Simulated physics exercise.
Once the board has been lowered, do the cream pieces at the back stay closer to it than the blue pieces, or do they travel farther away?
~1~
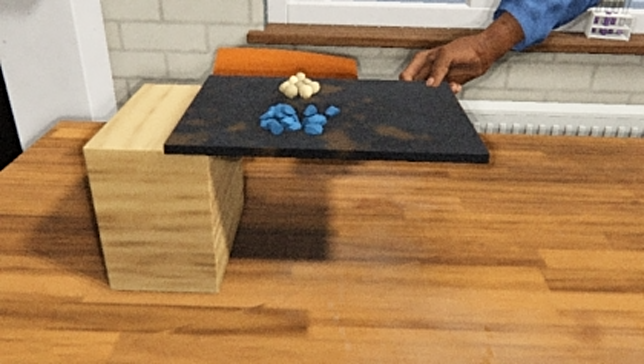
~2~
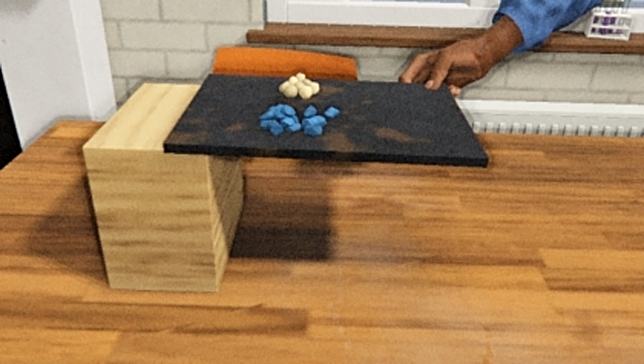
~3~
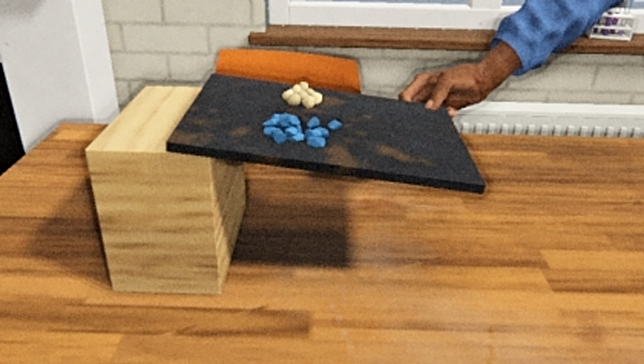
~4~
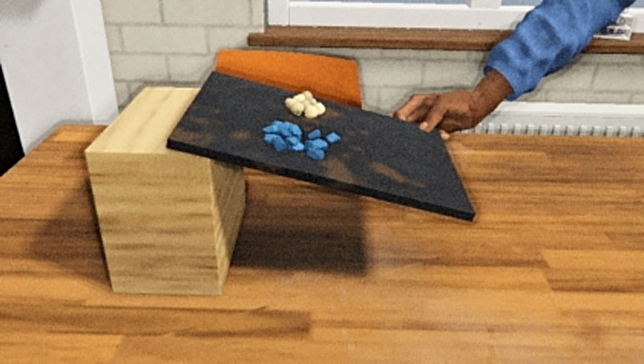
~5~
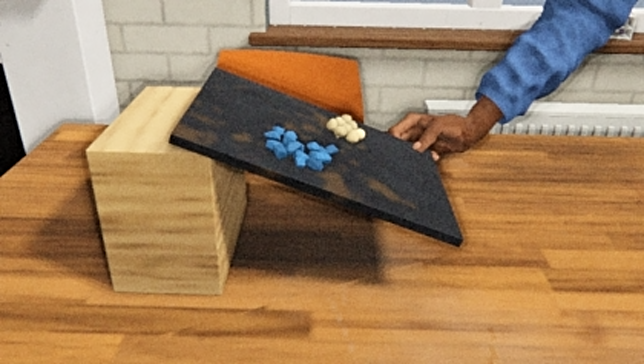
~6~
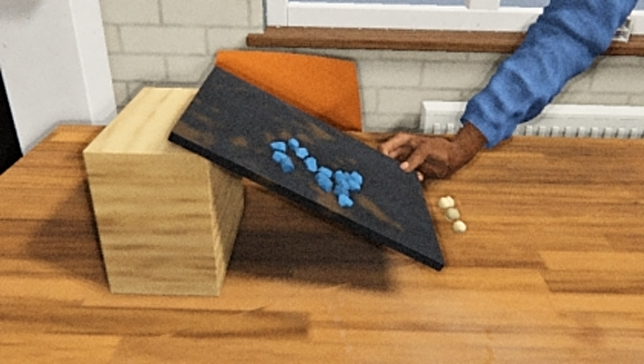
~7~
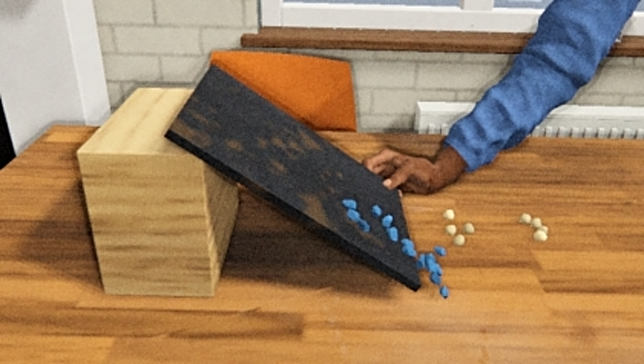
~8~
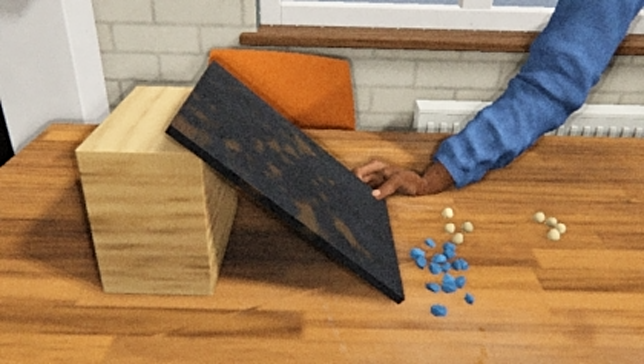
The cream pieces travel farther, with some of them ending well to the right, while the blue pieces gather near the board's lower edge.
